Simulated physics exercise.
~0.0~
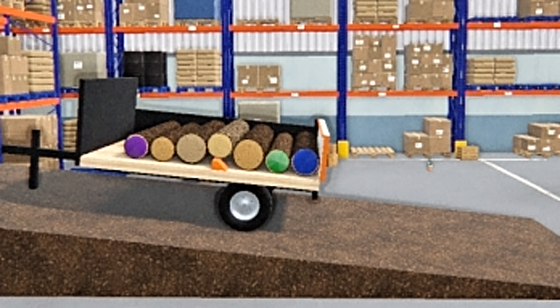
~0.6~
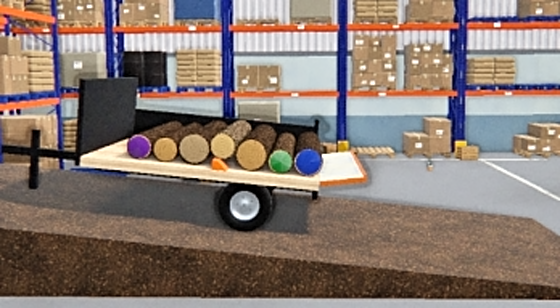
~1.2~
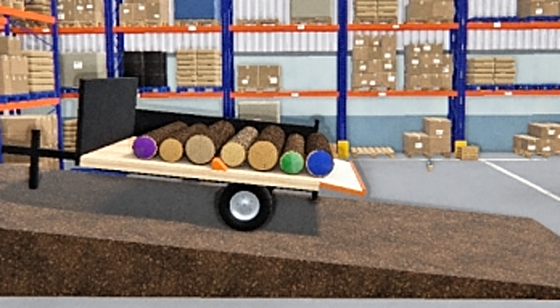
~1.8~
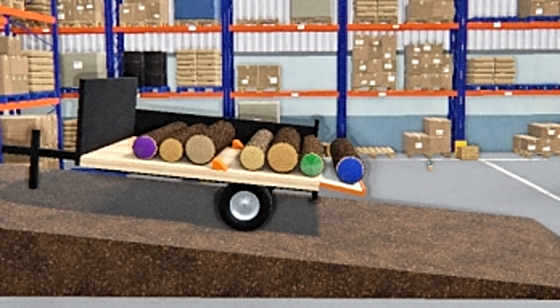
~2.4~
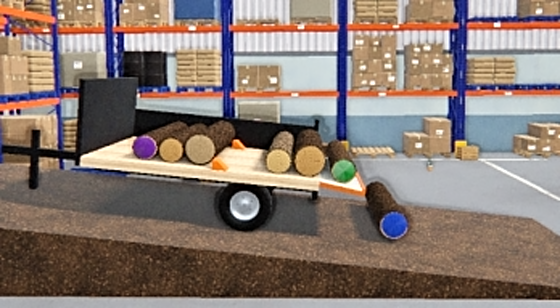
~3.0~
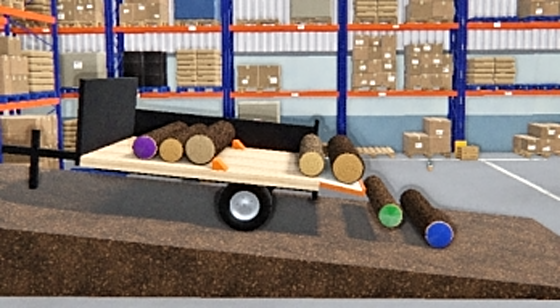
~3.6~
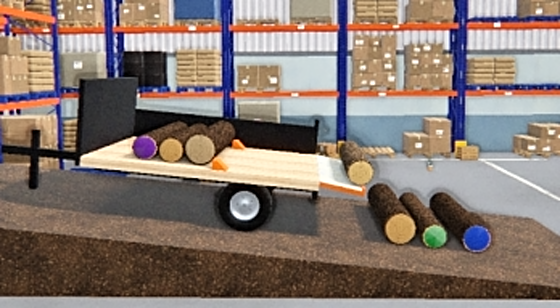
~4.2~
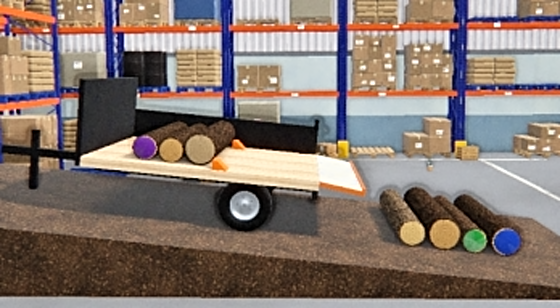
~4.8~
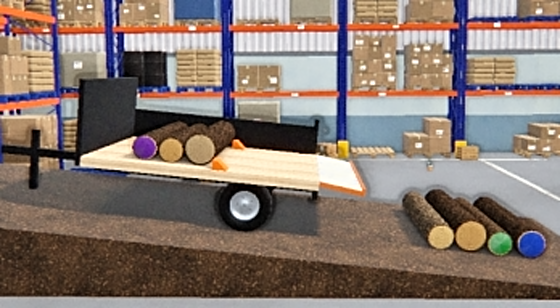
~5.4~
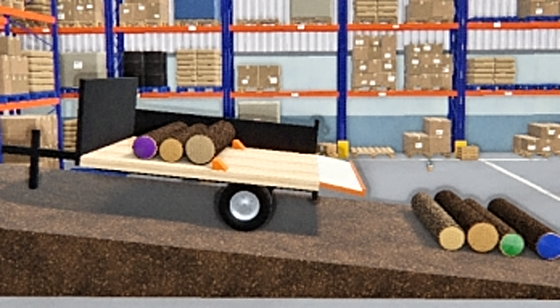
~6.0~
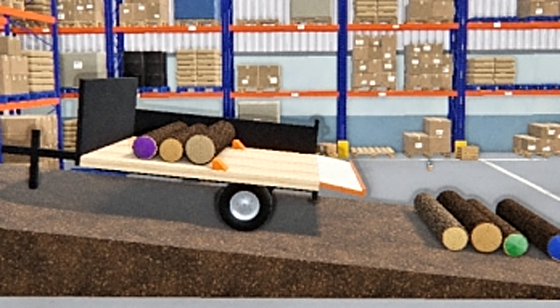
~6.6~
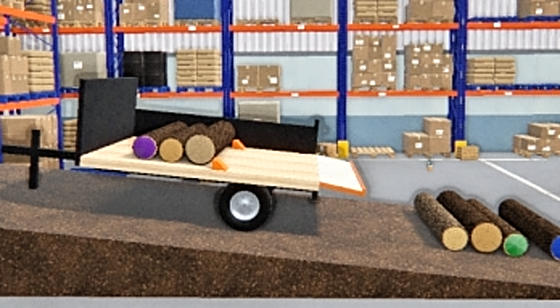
Four logs rolling right off a tilted trailer's lowered tailgate onto sloping ground, blue-ended one first, while three stay aboard.
